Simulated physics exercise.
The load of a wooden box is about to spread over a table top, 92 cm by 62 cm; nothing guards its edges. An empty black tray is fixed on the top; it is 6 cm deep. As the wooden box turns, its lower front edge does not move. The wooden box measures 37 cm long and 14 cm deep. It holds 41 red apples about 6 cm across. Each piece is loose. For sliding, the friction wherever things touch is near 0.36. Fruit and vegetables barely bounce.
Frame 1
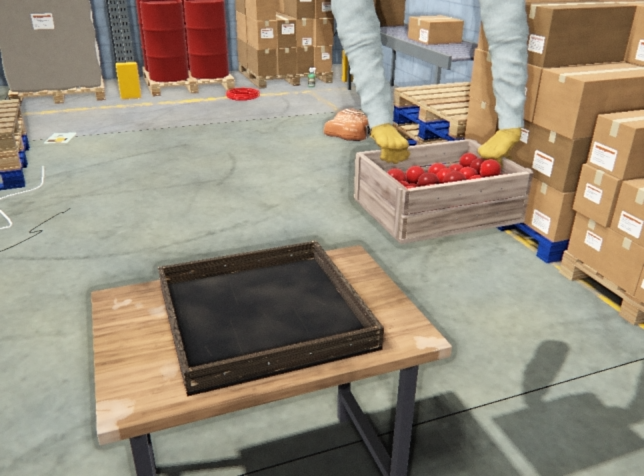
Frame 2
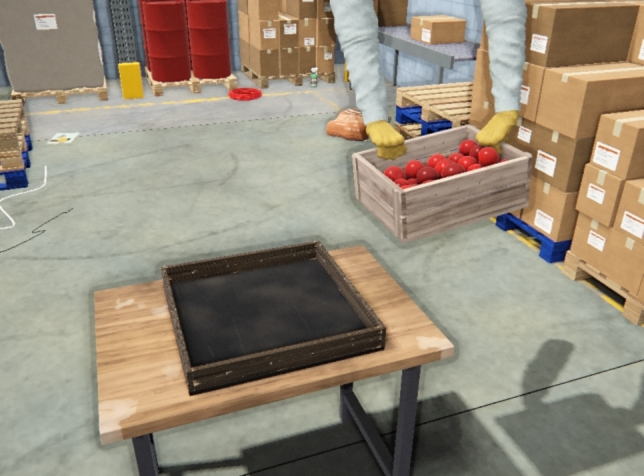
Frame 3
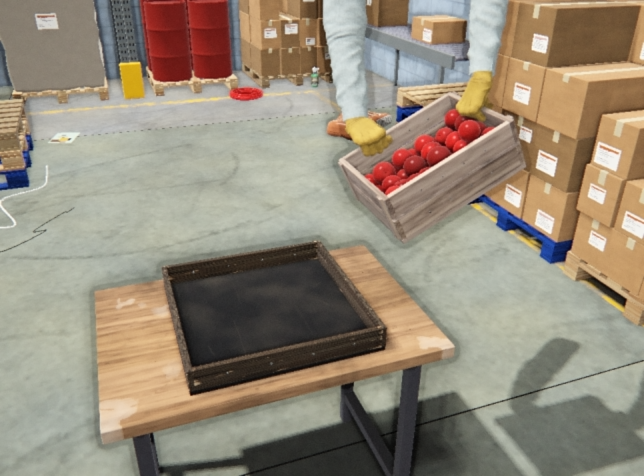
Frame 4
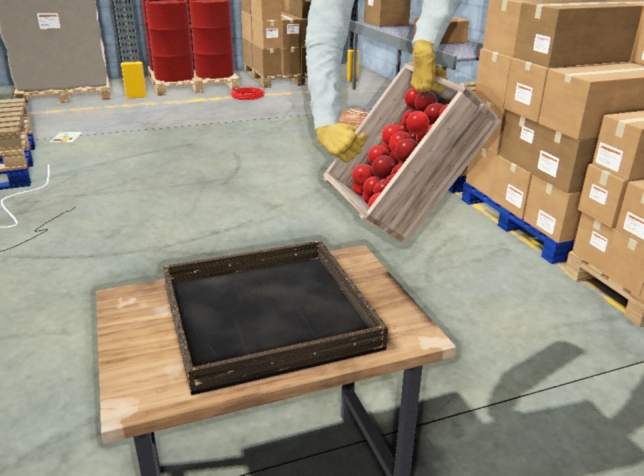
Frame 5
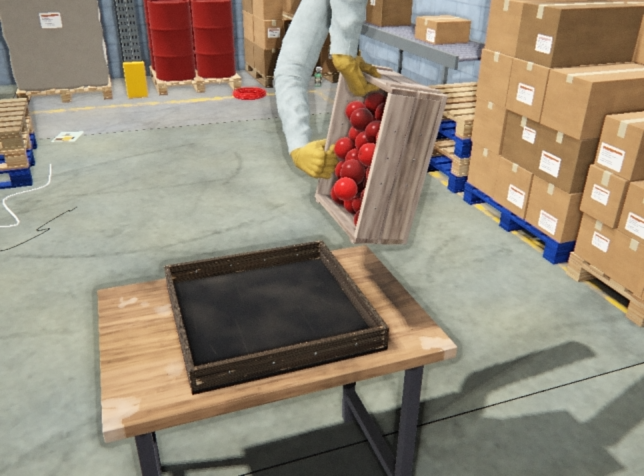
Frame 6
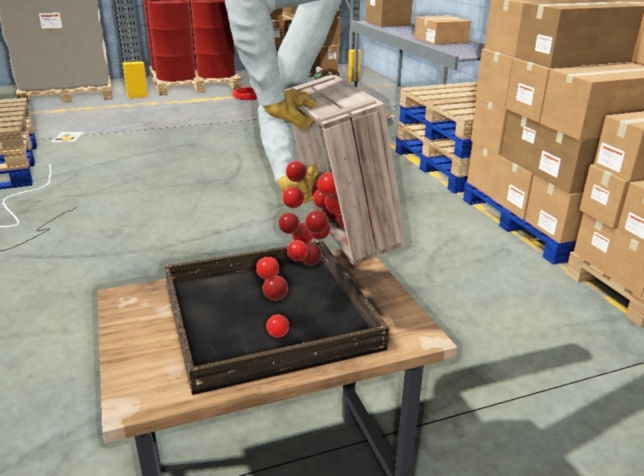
Gloved hands tilting a wooden box of red apples steeply to the left, apples tumbling out above a black tray on a table.
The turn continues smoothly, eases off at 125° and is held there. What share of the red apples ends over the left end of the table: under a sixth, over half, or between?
It is going to be fewer than a sixth.
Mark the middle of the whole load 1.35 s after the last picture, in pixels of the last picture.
Somewhere around (238, 316) in pixels.
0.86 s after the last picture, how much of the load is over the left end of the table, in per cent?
Around 0 per cent at that point.
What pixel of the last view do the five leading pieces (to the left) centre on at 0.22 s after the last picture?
Their mean place is roughly (218, 322) in the last picture.
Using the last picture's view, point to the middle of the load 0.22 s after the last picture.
About (295, 255).
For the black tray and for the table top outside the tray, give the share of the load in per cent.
Shares, in order: About 95 percent and 0 percent.
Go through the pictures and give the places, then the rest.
In the first picture (each is followed by its nearest rim corner in this view), wooden box, (409, 190); black tray, (189, 370); 0° from level; none out.
In the second picture, wooden box, (404, 191); 7° from level.
In the third picture, wooden box, (388, 197); 26° from level.
In the fourth picture, wooden box, (368, 213); 51° from level.
In the fifth picture, wooden box, (355, 237); 79° from level; 1 out, the lowest apple at (346, 189).
In the sixth picture, wooden box, (352, 260); black tray, (194, 368); 103° from level; 11 out, the lowest apple at (278, 326).
Then, 0.22 s after the last picture, tilt 121°; 10 still in the wooden box, 13 in the black tray, 3 on the table top outside the tray and 15 in the air.
Then, 0.49 s after the last picture, tilt 125°; 33 in the black tray, 7 on the table top outside the tray and 1 in the air.
Then, 0.86 s after the last picture, tilt 125°; 39 in the black tray, 1 over the left end of the table and 1 over the table's other edges.
When it is over (1.35 s after the last picture), 39 in the black tray, 1 over the left end of the table and 1 over the table's other edges. Asked share, 1 of 41, 2 per cent.
